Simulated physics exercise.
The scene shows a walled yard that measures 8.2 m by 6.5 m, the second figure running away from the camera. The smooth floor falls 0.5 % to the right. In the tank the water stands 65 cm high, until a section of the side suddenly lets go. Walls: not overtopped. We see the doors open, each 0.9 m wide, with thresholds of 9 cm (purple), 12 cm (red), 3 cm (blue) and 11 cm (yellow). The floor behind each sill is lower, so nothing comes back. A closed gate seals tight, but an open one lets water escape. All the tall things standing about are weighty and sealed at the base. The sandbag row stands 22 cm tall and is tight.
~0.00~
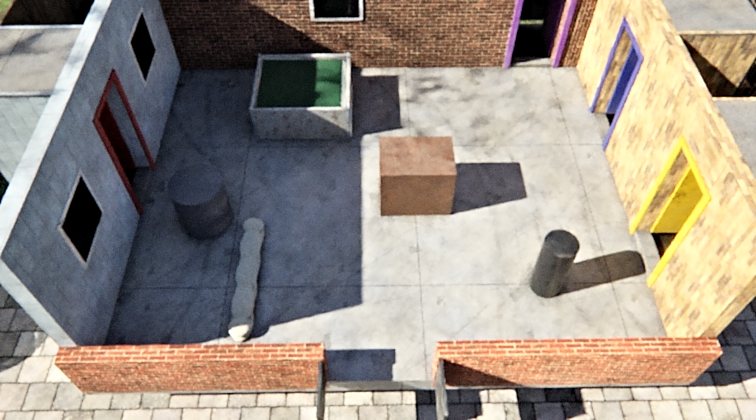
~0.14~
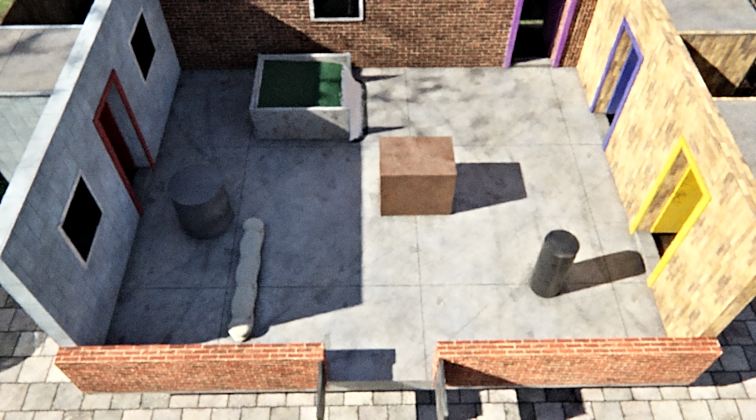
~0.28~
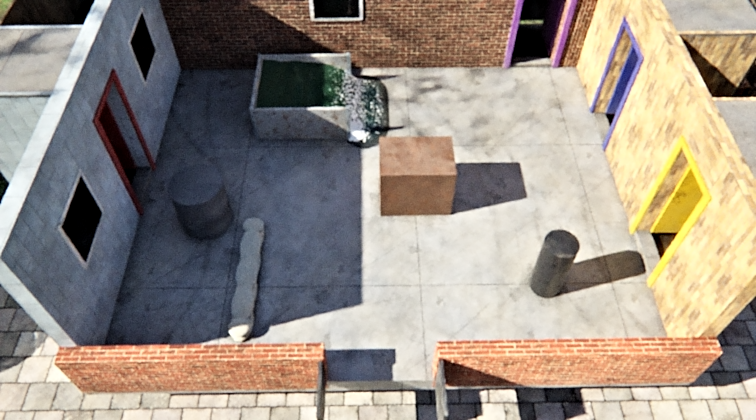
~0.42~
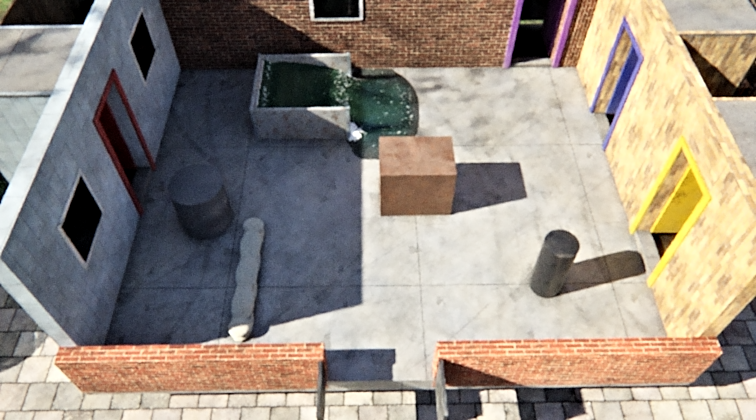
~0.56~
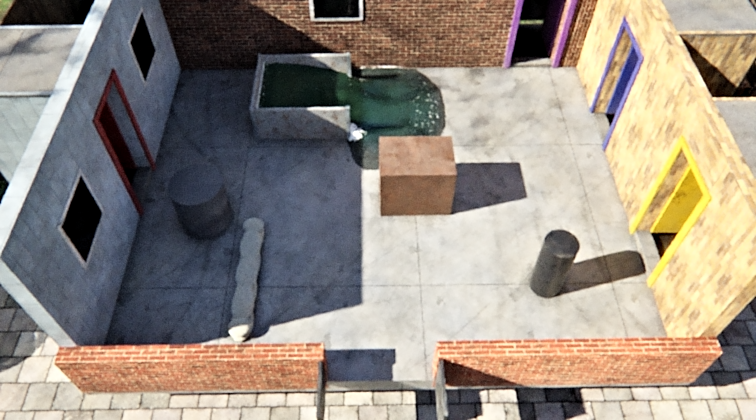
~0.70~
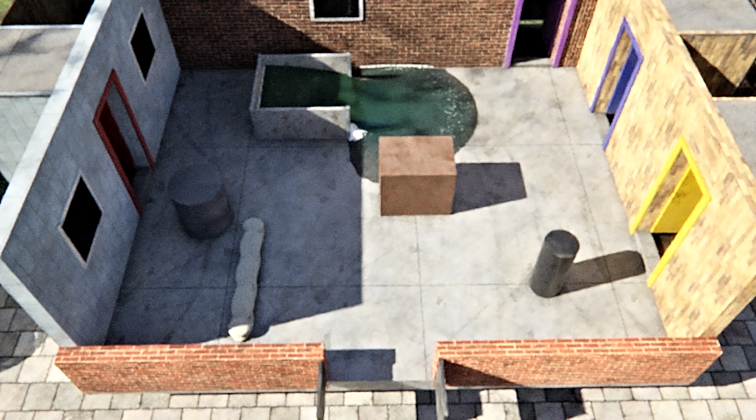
At the start, dark green water sits still in a rectangular tank near the back brick wall of a walled yard with open doorways. Water then pours out through the tank's right side, splashing onto the floor, and spreads rightward behind the brown block in a widening, rounded green pool.
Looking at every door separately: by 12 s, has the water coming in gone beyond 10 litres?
Outcome: At the purple door the inflow will break the limit; at the red door the inflow will remain within the limit; at the blue door the inflow will break the limit; at the yellow door the inflow will remain within the limit.
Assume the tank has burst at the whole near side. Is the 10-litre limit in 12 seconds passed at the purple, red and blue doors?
Compared with the limit, purple is lower, red is lower and blue is lower.
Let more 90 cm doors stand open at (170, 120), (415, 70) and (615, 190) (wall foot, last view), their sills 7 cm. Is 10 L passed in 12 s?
The first one doesn't reach it, the second one exceeds it, and the third one exceeds it.
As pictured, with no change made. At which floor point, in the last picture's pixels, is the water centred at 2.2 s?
Close to (436, 111) in the last picture.
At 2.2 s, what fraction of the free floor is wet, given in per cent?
30 %.
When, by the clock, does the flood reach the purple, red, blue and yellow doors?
For purple it is 1.3 seconds, for red not in the 12 s, for blue 1.4 seconds, and for yellow 2.6 seconds.
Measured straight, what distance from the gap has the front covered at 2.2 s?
Roughly 5.2 m.
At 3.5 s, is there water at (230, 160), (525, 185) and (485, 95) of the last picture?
First spot not yet wet, second submerged, third submerged.
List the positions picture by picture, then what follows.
In the first picture, still water, 65 cm deep, in the tank at (302, 84).
In the second picture, water pours out at (348, 102) and has run 0.8 m, to (352, 141); typically 9 cm deep outside, 65 cm at the tank's back.
In the third picture, water pours out at (348, 103) and has run 1.0 m, to (377, 141); typically 12 cm deep outside, 65 cm at the tank's back.
In the fourth picture, the front is at a hidden place, 1.4 m from the gap at (348, 104); 2.6 m2 of floor is under water; 57 cm left at the back of the tank.
In the fifth picture, water pours out at (348, 104) and has run 1.8 m, to a hidden place; typically 7 cm deep outside, 55 cm at the tank's back.
In the sixth picture, the front is at (470, 99), 2.4 m from the gap at (348, 104); 5.7 m2 of floor is under water; 53 cm left at the back of the tank.
After 1.4 s water covers 25 % of the floor and is deepest (24 cm) near (355, 112); purple door 6 cm at the sill, 0 L in, red door not reached, blue door not reached, yellow door not reached.
After 2.2 s water covers 30 % of the floor and is deepest (38 cm) near (571, 69); purple door 10 cm at the sill, 0 L in, red door not reached, blue door 11 cm at the sill, 41 L in, yellow door not reached.
After 3.5 s water covers 35 % of the floor and is deepest (22 cm) near (606, 142); purple door 13 cm at the sill, 8 L in, red door not reached, blue door 13 cm at the sill, 135 L in, yellow door 8 cm at the sill, 0 L in.
After 7.0 s water covers 50 % of the floor and is deepest (14 cm) near (652, 315); purple door 6 cm at the sill, 30 L in, red door not reached, blue door 7 cm at the sill, 221 L in, yellow door 5 cm at the sill, 0 L in.
After 12.0 s water covers 70 % of the floor and is deepest (6 cm) near (667, 360); purple door 3 cm at the sill, 30 L in, red door not reached, blue door 4 cm at the sill, 242 L in, yellow door 6 cm at the sill, 0 L in.
